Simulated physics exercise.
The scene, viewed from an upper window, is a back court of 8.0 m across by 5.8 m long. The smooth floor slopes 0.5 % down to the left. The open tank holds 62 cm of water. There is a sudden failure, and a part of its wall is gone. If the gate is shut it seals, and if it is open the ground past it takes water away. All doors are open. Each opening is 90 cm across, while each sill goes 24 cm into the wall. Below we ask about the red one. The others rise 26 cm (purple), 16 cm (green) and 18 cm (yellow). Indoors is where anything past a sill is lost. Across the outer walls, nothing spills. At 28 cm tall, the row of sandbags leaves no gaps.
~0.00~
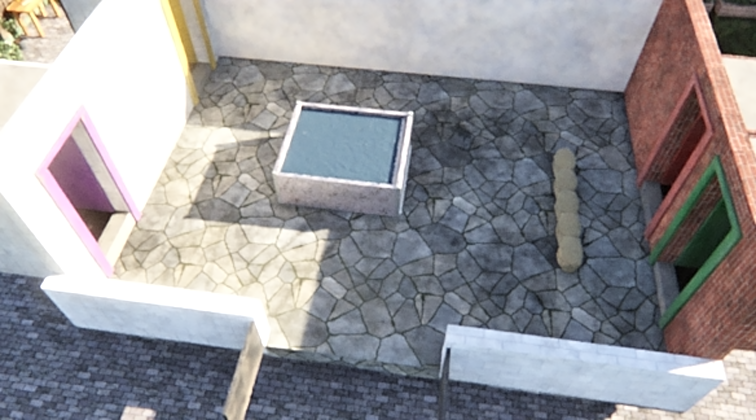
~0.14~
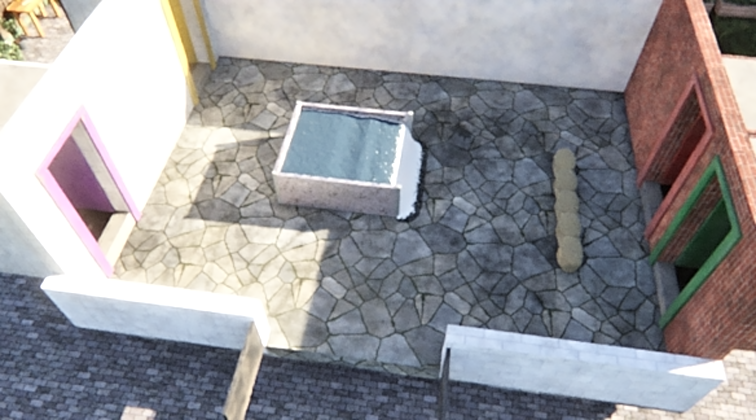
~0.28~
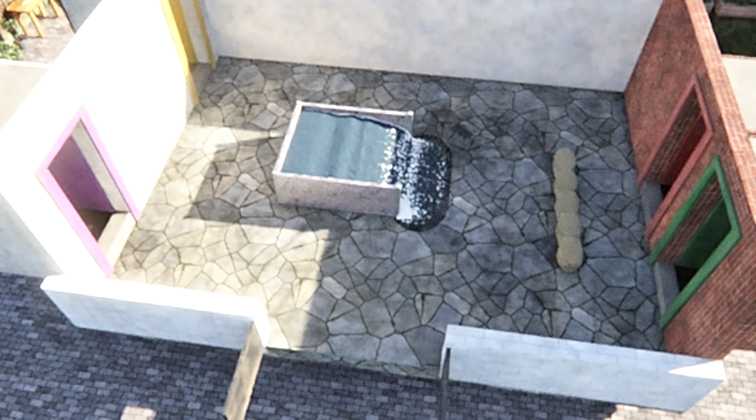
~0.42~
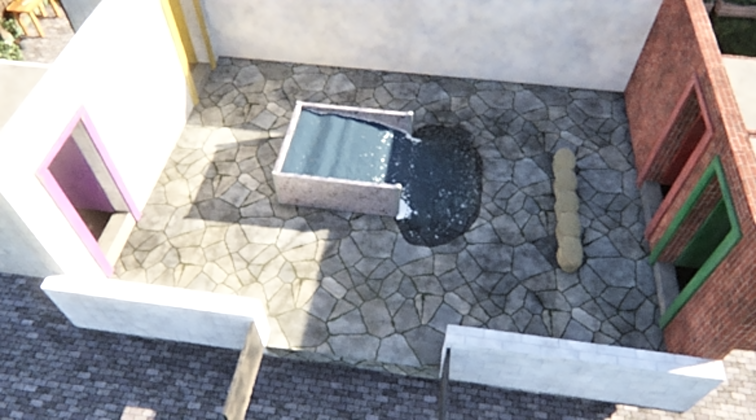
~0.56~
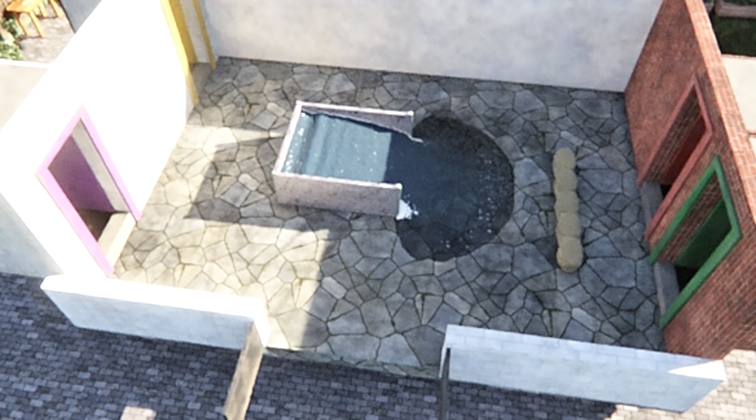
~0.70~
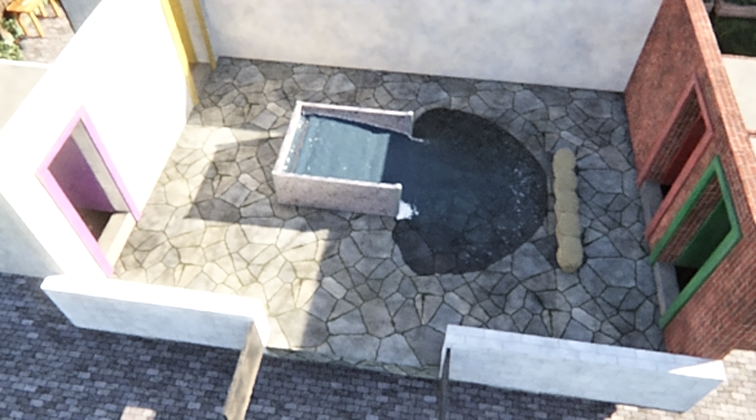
Water burst out of the right side of a raised stone tank in a walled courtyard, then spread across the paving in a widening dark pool, drawing close to a row of sandbags.
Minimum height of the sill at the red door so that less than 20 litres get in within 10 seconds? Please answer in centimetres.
Roughly 9 cm.
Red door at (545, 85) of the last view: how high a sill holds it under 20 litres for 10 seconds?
Minimum: Close to 14.5 cm.
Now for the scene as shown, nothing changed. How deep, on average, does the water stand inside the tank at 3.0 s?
The average depth is some 13 cm.
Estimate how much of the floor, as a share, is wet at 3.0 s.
Some 35 in a hundred.
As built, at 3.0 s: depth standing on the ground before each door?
In cm - purple: 0, red: 0, green: 0, yellow: 0.
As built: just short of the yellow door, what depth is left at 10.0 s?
Depth: Near 5.5 cm.
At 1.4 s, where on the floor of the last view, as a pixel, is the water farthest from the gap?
Near (619, 145).
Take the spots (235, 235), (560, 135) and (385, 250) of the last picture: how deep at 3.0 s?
Roughly 0, 6 and 0 cm, in turn.
After 1.4 s water covers 25 % of the floor, deepest (34 cm) near (548, 200); it has not reached the red door.
After 3.0 s water covers 35 % of the floor, deepest (27 cm) near (620, 92); it has not reached the red door.
After 10.0 s water covers 90 % of the floor, deepest (9 cm) near (587, 260); 7 cm at the red door, 0 litres in over its 21 cm sill.
At the red door as built, the water arrived by 3.5 s and peaked near 15 cm at 6.0 s.
Run again over the same 10 s with other heights there, 32 litres in over 8 cm, 8 litres over 11 cm. The limit of 20 litres is kept from about 9 cm up.
